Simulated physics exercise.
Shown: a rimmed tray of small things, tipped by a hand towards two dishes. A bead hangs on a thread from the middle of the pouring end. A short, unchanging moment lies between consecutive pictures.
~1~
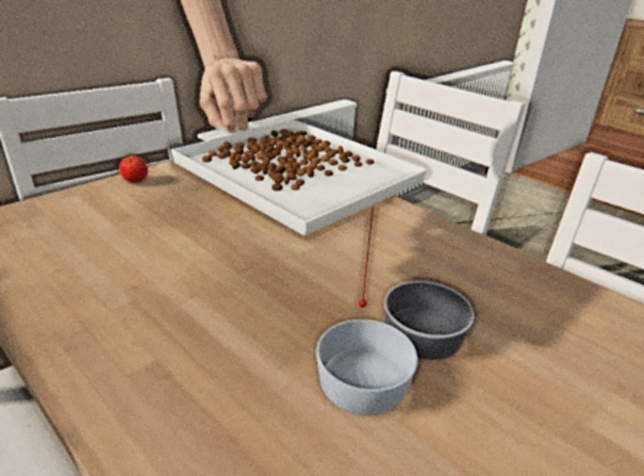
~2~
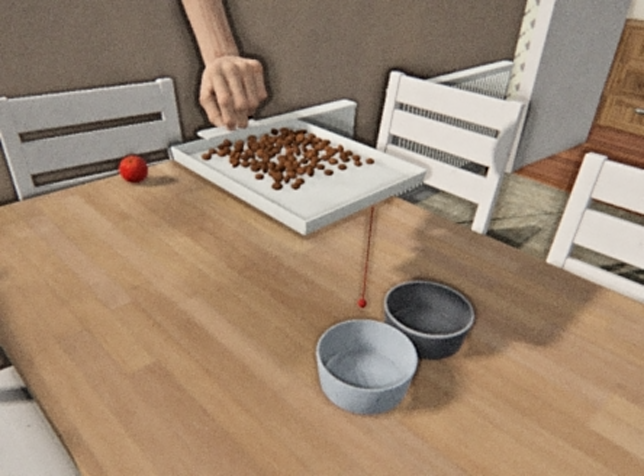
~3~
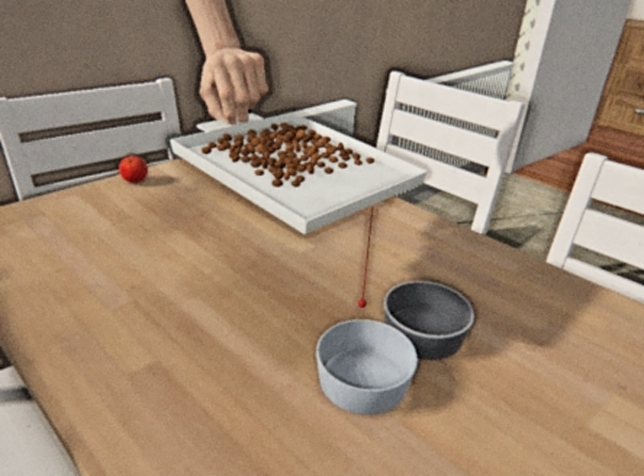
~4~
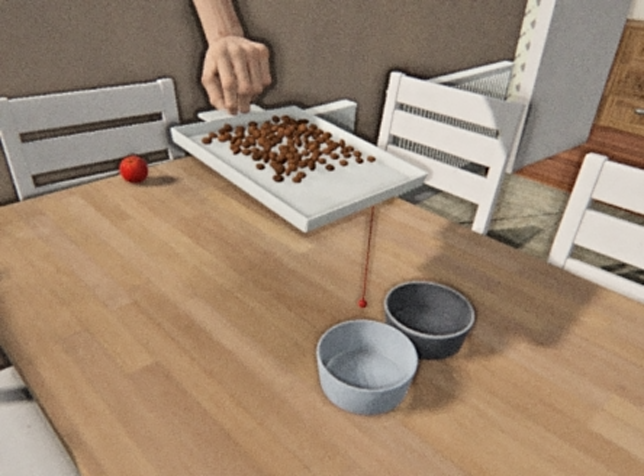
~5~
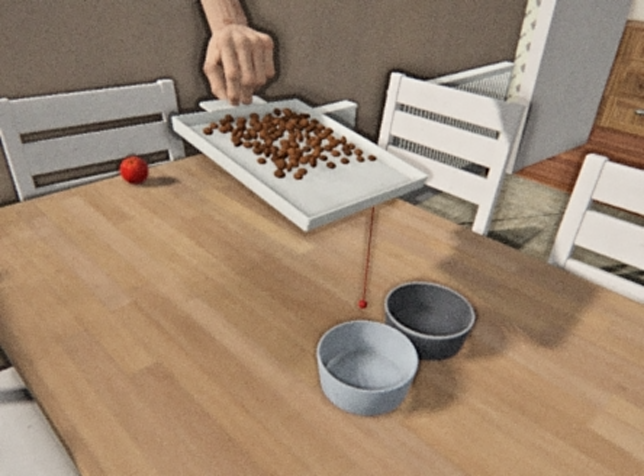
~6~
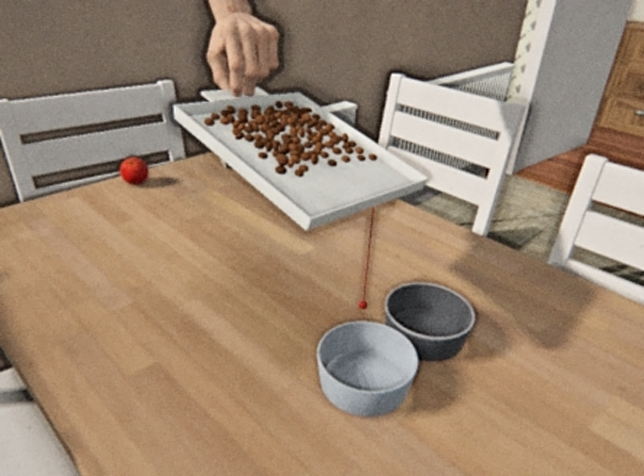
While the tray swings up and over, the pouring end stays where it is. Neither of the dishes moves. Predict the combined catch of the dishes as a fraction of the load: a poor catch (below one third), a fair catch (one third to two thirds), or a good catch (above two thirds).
So the dishes end up with above two thirds of the load.
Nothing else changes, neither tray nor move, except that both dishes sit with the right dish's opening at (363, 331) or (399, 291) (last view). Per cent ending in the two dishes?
You'd get 10 in a hundred first and 70 in a hundred after that.
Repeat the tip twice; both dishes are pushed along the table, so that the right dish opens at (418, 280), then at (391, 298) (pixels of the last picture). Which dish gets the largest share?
Run 1: The one on the right side. Run 2: The one on the right side.
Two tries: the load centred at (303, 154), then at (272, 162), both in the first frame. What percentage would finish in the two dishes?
It's 90 percent the first time and 90 percent the second.
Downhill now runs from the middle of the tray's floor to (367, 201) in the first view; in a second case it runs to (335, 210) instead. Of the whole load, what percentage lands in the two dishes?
First case around 90 per cent, second case 60 per cent.
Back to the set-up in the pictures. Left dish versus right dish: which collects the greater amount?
Result - fuller dish: Right-side dish.
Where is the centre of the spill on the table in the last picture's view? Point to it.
Roughly at pixel (428, 291).
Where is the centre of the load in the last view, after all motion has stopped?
I'd say the middle ends up at about (425, 328).
Just after the last frame, tray tipped steeply; every one on the tray.
A moment on, tray tipped right over; roughly half on the tray; just a few in the left dish; roughly a quarter in the right dish; about a tenth outside both; roughly a quarter in the air.
Further on, tray tipped past a quarter turn; about a tenth in the left dish; the larger part in the right dish; roughly a quarter outside both.
When it is over, tray tipped past a quarter turn; about a tenth in the left dish; the larger part in the right dish; roughly a quarter outside both.
